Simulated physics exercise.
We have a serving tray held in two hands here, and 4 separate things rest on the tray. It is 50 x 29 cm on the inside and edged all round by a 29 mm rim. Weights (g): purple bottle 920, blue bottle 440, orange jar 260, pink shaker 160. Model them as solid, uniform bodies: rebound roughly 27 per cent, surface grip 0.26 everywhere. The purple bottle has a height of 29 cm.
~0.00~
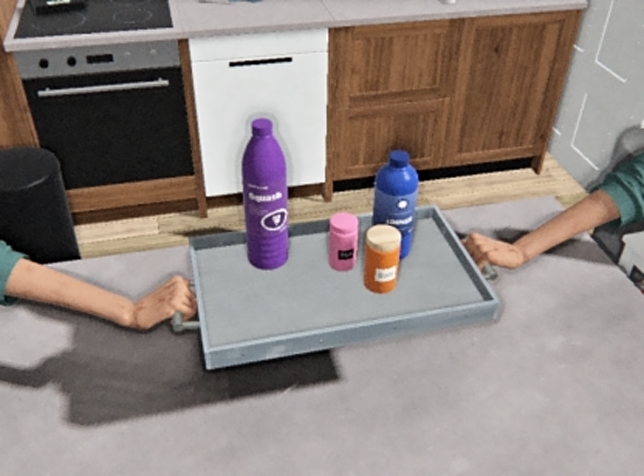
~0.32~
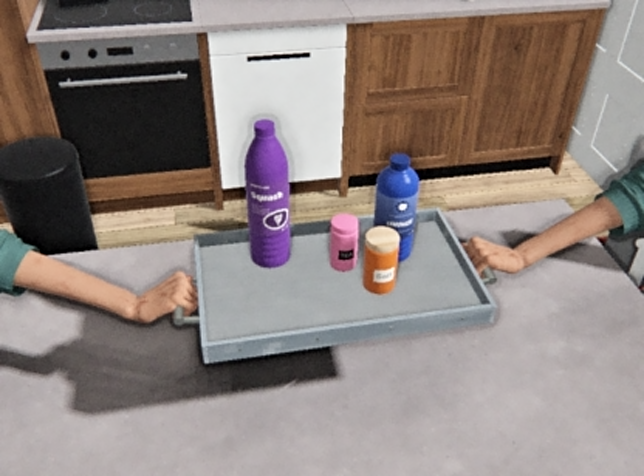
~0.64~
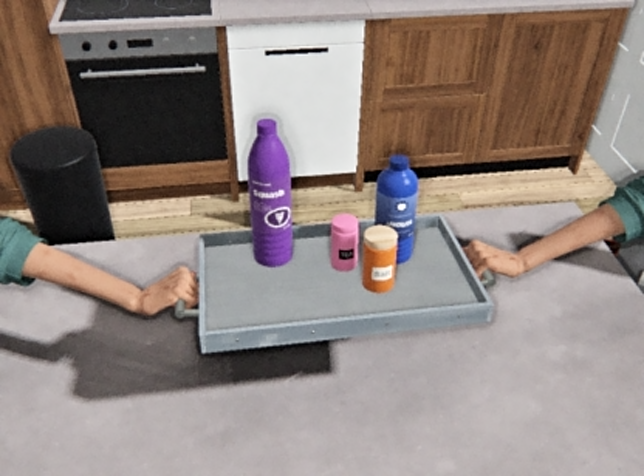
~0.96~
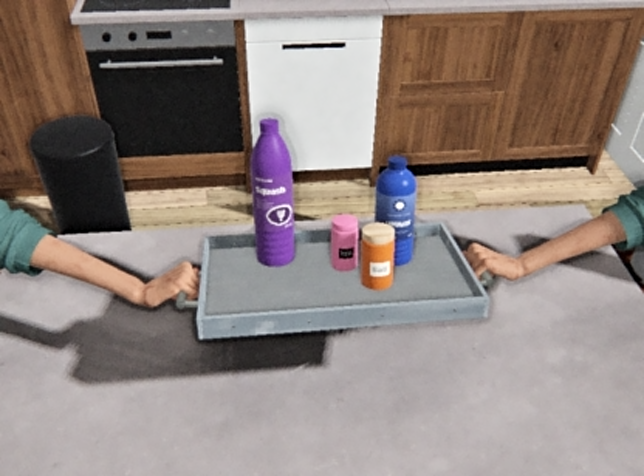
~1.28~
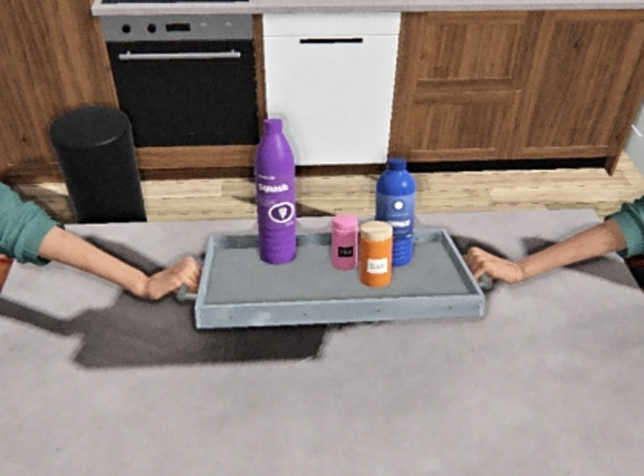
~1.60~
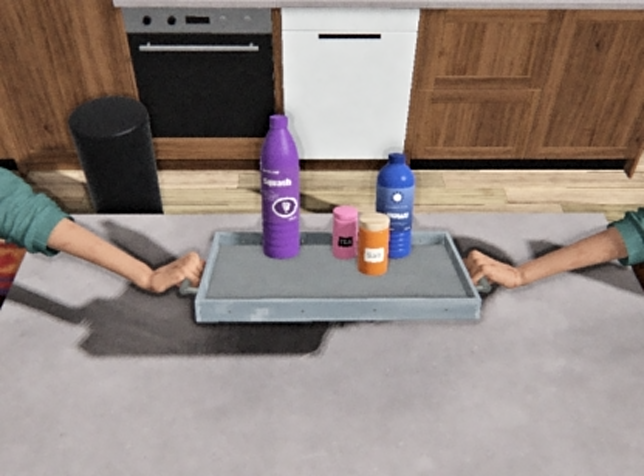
The clip shows two hands holding a grey tray with a purple bottle, a blue bottle, a pink shaker and an orange jar as its far edge gradually dips, the objects staying upright and the orange jar shifting slightly.
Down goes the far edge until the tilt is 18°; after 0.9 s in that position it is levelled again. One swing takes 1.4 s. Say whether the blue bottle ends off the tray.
The blue bottle remains on the tray.
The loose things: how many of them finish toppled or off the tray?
Tally: 1.
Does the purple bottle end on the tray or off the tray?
Purple bottle: Goes out of bounds.
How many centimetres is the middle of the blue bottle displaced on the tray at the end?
It ends up around 4 cm from its start.
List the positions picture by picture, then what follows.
The first frame shows tray level; blue bottle (394, 205); purple bottle (265, 195).
The second frame shows tray at 1°, far edge down; pink shaker (344, 243); purple bottle (268, 195).
The third frame shows tray at 5°, far edge down; orange jar (379, 260); pink shaker (344, 243).
The fourth frame shows tray at 13°, far edge down; purple bottle (273, 193); orange jar (377, 256).
The fifth frame shows tray at 17°, far edge down; pink shaker (345, 242); purple bottle (276, 192).
The sixth frame shows tray at 18°, far edge down; blue bottle (394, 205) rocked 3° off its seat; orange jar (373, 244) 5 cm from its spot.
By 2.30 s, tray at 18°, far edge down; purple bottle now off the tray; blue bottle 4 cm from its spot near (396, 206); orange jar 11 cm from its spot.
By 2.80 s, tray at 15°, far edge down; blue bottle 4 cm from its spot near (397, 205); orange jar 11 cm from its spot; pink shaker 8 cm from its spot.
When it is over (4.3 s), off the tray, purple bottle; not toppled but over 5 cm from the start, orange jar and pink shaker; blue bottle within 5 cm of the start. End places, in pixels of the last picture, blue bottle near (400, 201).
